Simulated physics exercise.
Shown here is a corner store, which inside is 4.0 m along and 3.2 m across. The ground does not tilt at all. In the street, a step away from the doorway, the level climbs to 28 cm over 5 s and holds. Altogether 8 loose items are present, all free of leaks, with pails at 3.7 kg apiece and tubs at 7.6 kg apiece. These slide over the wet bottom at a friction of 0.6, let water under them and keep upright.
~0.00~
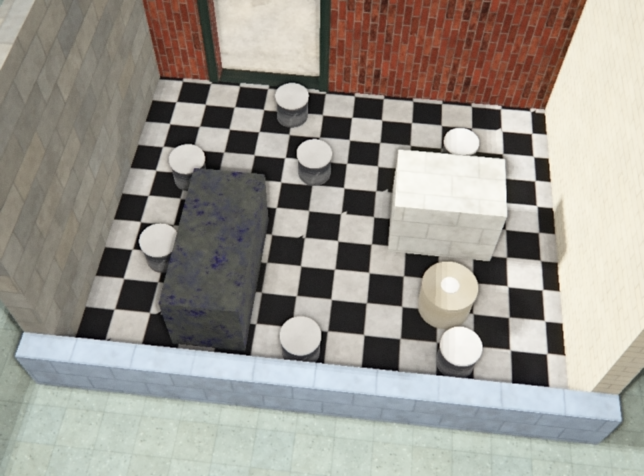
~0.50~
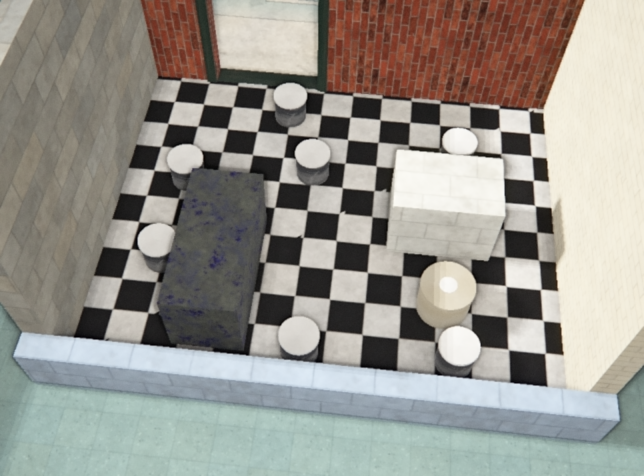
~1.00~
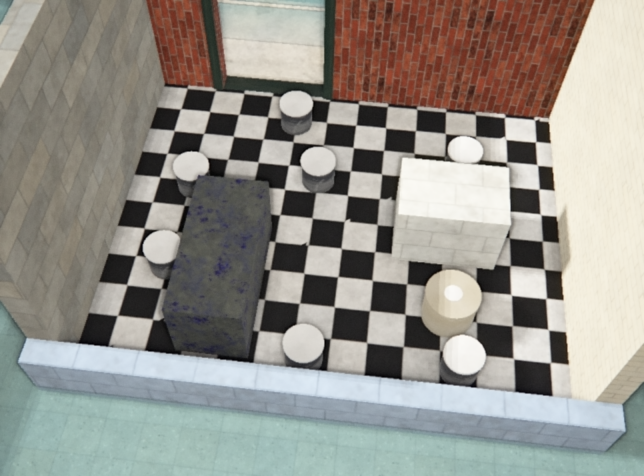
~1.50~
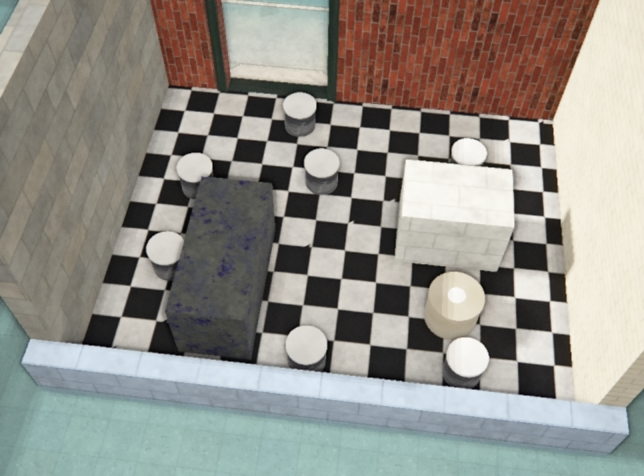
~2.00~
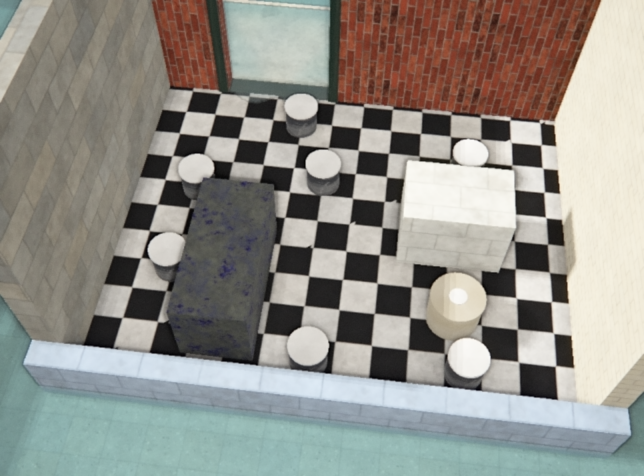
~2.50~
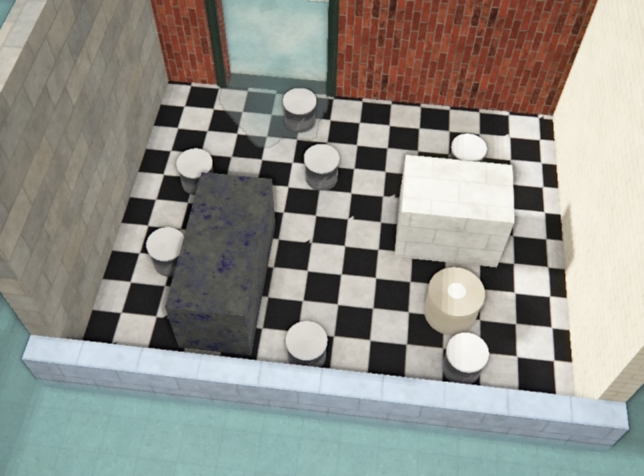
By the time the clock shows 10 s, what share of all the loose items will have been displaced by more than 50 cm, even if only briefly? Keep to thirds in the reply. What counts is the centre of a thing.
My answer: Two thirds or more.
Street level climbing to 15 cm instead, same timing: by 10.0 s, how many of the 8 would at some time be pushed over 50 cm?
I count 4 of them in that case.
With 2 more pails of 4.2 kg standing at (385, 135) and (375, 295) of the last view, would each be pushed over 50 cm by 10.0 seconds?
The first: Falls below it. The second: Exceeds it.
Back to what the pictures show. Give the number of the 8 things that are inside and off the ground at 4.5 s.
1 of them.
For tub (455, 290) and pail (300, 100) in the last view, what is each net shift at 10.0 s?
They sit 30 cm and 150 cm away, in the order given.
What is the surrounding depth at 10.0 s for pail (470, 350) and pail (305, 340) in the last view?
First about 18 cm, second about 13 cm.
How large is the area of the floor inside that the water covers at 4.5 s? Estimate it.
5.5 m2.
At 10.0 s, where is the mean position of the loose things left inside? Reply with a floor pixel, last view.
Roughly at (402, 226).
After 3.5 s 0 of 8 are over 50 cm from their spots; 0 afloat.
After 4.5 s 2 of 8 are over 50 cm from their spots; 1 afloat.
After 7.0 s 4 of 8 are over 50 cm from their spots; 4 afloat.
After 10.0 s 5 of 8 are over 50 cm from their spots, and 7 have been at some point; 8 afloat.
